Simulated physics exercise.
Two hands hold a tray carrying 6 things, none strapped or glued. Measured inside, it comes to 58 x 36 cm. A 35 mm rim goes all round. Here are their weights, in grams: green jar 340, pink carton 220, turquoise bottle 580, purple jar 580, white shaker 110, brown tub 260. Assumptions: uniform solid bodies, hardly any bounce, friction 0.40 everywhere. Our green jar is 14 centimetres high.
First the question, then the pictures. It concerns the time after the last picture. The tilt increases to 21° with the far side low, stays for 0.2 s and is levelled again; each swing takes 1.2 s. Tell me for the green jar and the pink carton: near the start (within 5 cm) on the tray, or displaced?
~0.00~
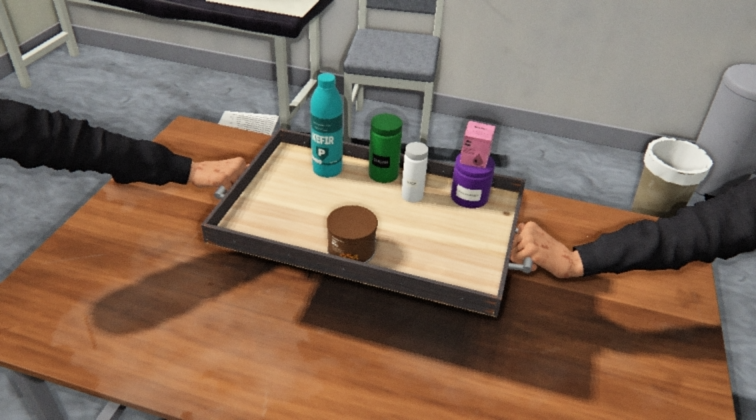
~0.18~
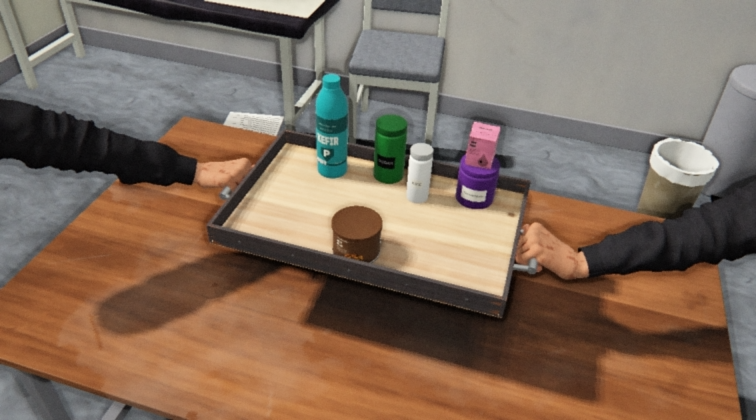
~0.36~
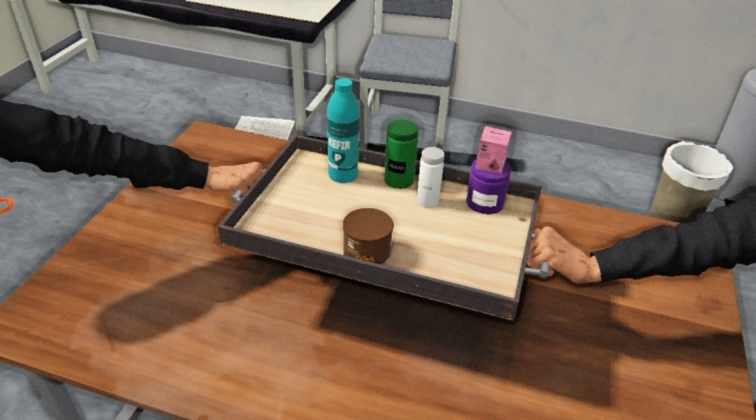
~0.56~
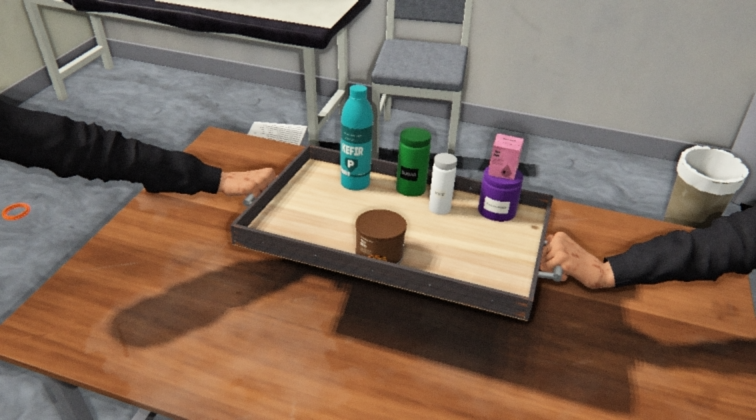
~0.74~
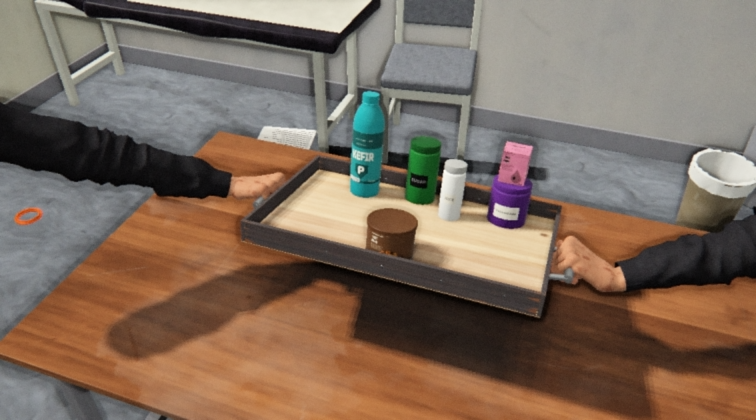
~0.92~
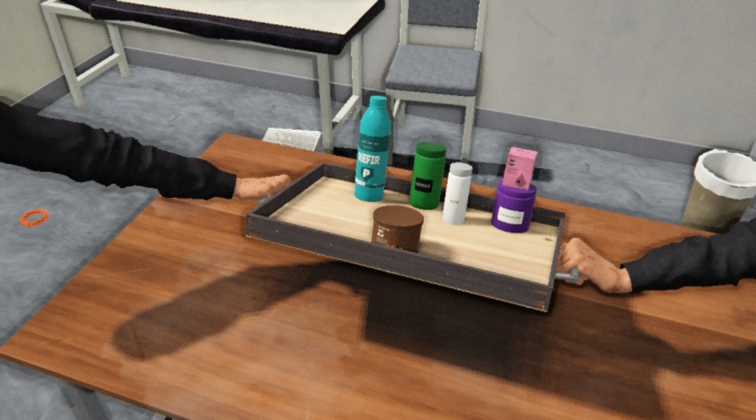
Green jar: Near the start. Pink carton: Near the start.
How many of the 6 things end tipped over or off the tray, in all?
The answer: 2.
By 1.42 s, tray tilted 21°, far edge down; turquoise bottle now off the tray; white shaker rocked 13° off its seat.
By 1.62 s, tray tilted 21°, far edge down; white shaker on its side.
By 2.22 s, tray tilted 7°, far edge down; white shaker rocked 60° off its seat.
When it is over (3.2 s), off the tray, turquoise bottle; lying over on the tray, white shaker; the other 4 within 5 cm of the start. In the last view, green jar near (427, 163), pink carton near (520, 159).
